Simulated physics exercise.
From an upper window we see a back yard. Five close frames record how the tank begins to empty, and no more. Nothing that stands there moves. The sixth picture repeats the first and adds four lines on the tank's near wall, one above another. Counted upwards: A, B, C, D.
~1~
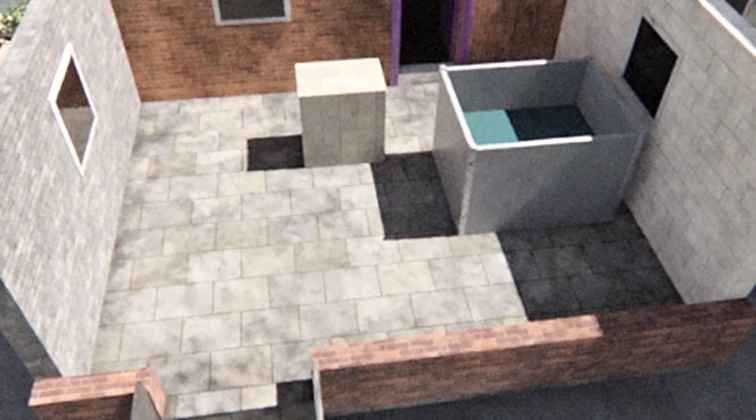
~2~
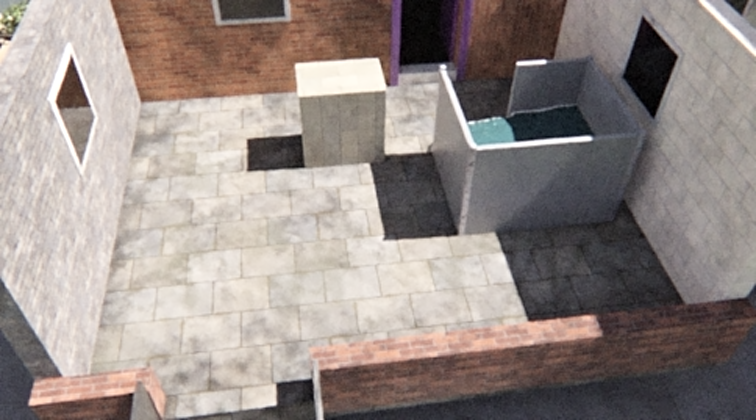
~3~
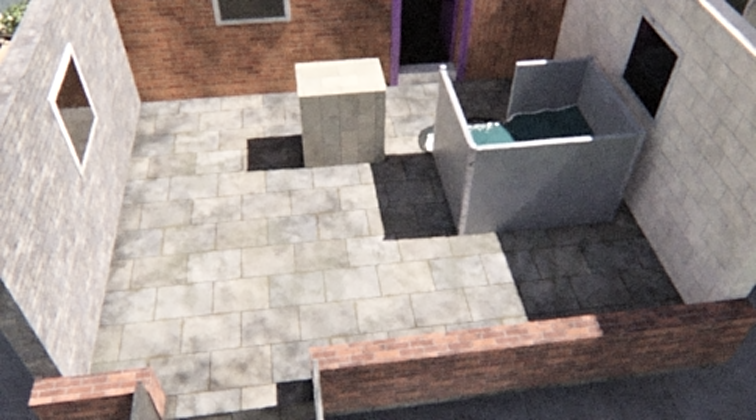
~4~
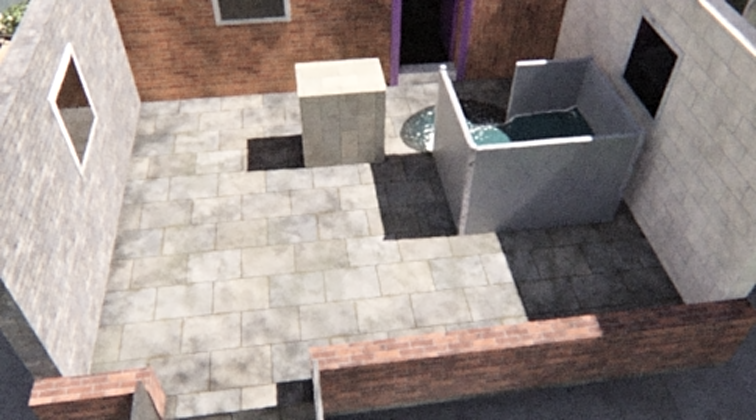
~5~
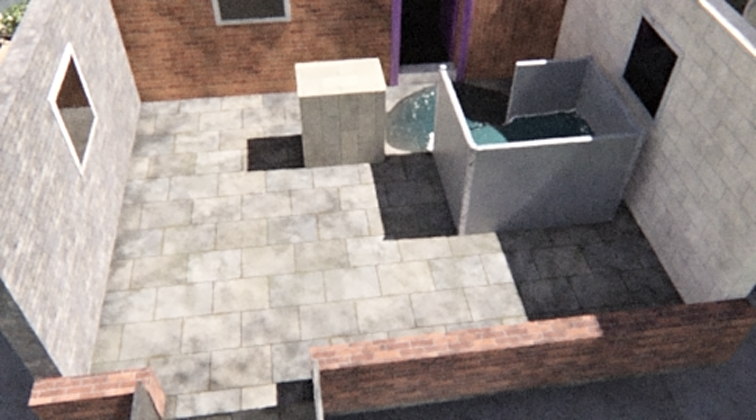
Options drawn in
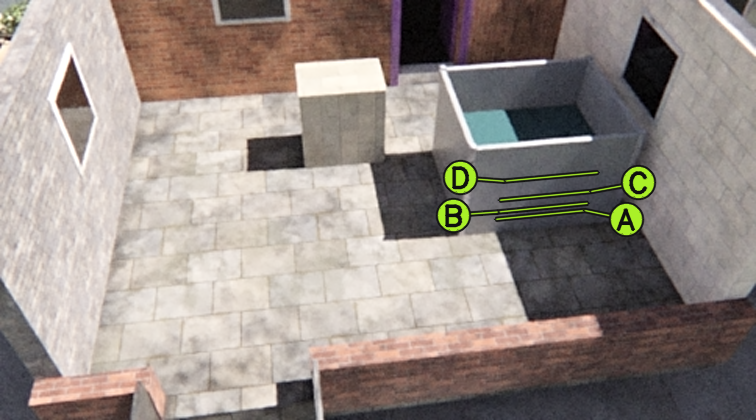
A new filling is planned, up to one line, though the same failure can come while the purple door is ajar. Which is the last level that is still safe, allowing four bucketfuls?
B will do.
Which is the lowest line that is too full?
Here it is line C.
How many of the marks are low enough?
Two of them.
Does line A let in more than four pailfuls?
No.
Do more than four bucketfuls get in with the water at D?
Yes, that goes wrong.
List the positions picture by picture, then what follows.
Water in the tank at rest, its middle at (527, 145); foot of the purple doorway at (427, 83); open gate at (231, 354).
Water covers 1 % of the ground, its front hidden from here.
Water covers 3 % of the ground, its front hidden from here.
Water covers 5 % of the ground and shows as far out as (411, 126).
Water covers 10 % of the ground and shows as far out as (405, 108).
On the marked copy, A at (540, 214); B at (542, 207); C at (546, 195); D at (551, 176); from the bottom up A, B, C, D.
Choosing A, nothing gets over.
Choosing B, a splash gets over, under a bucket.
Choosing C, about 9 bucketfuls get in.
Choosing D, dozens of bucketfuls pour in.
